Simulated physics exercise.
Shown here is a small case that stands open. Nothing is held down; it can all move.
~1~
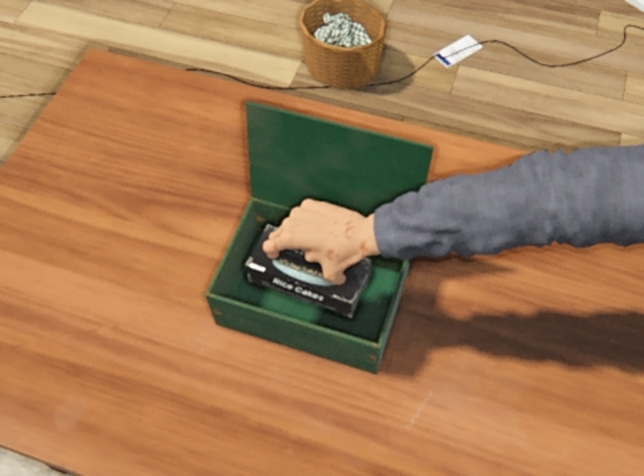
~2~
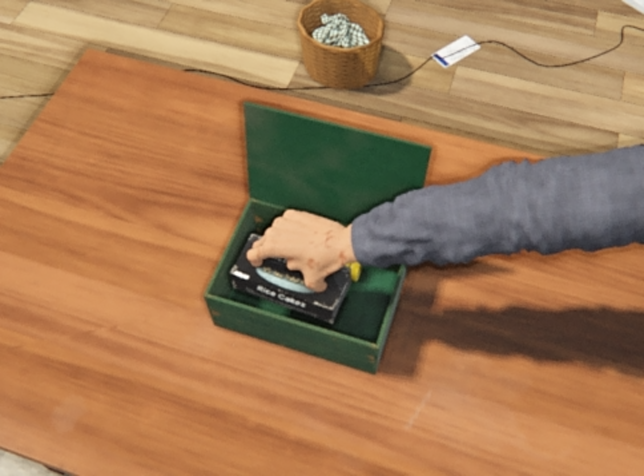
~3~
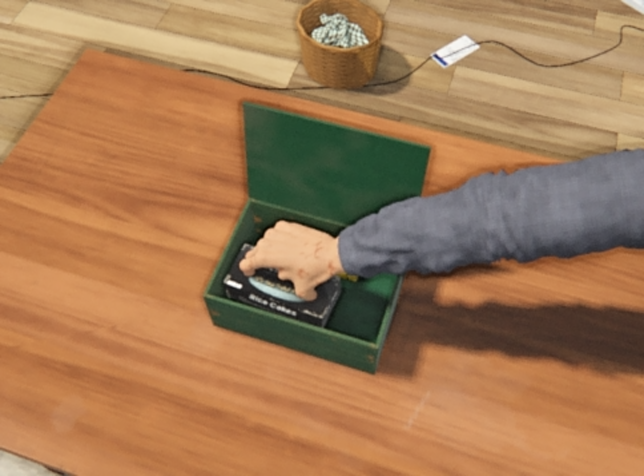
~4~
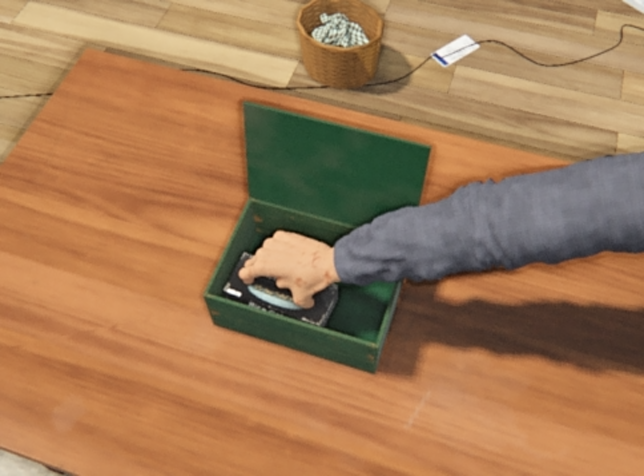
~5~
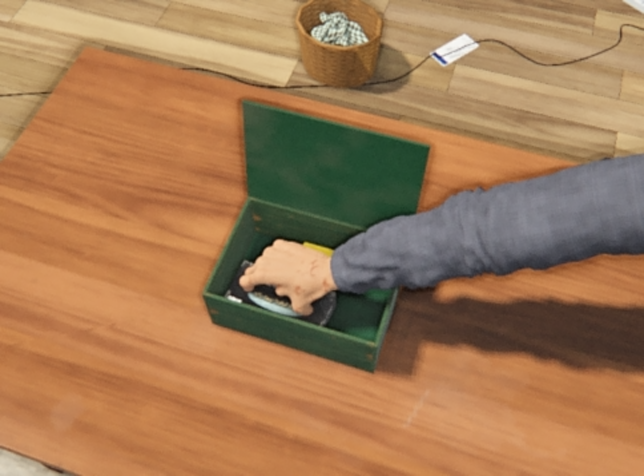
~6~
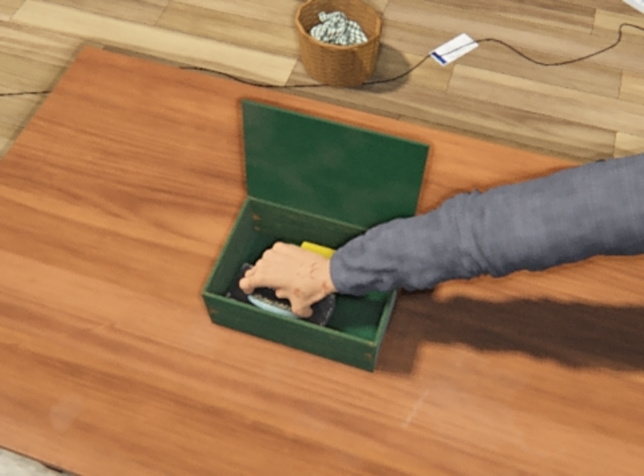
A hand lowers a black carton into an open green box on a wooden table.
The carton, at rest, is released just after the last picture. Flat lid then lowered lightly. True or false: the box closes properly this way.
True.
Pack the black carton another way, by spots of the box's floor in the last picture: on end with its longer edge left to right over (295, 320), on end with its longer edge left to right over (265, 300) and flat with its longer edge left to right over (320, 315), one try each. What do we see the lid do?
On the first attempt the lid remains open a bit, on the second it remains open a bit, and on the third it settles shut.
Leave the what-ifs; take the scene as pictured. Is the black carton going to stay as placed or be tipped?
Result: The black carton remains as it was set.
Then, 1.40 s on from there, lid 70° above the rim.
Then, 1.90 s on from there, lid 32° above the rim.
In the end, lid shut; both unmoved. At the end, from the last picture's camera, black carton near (281, 304).
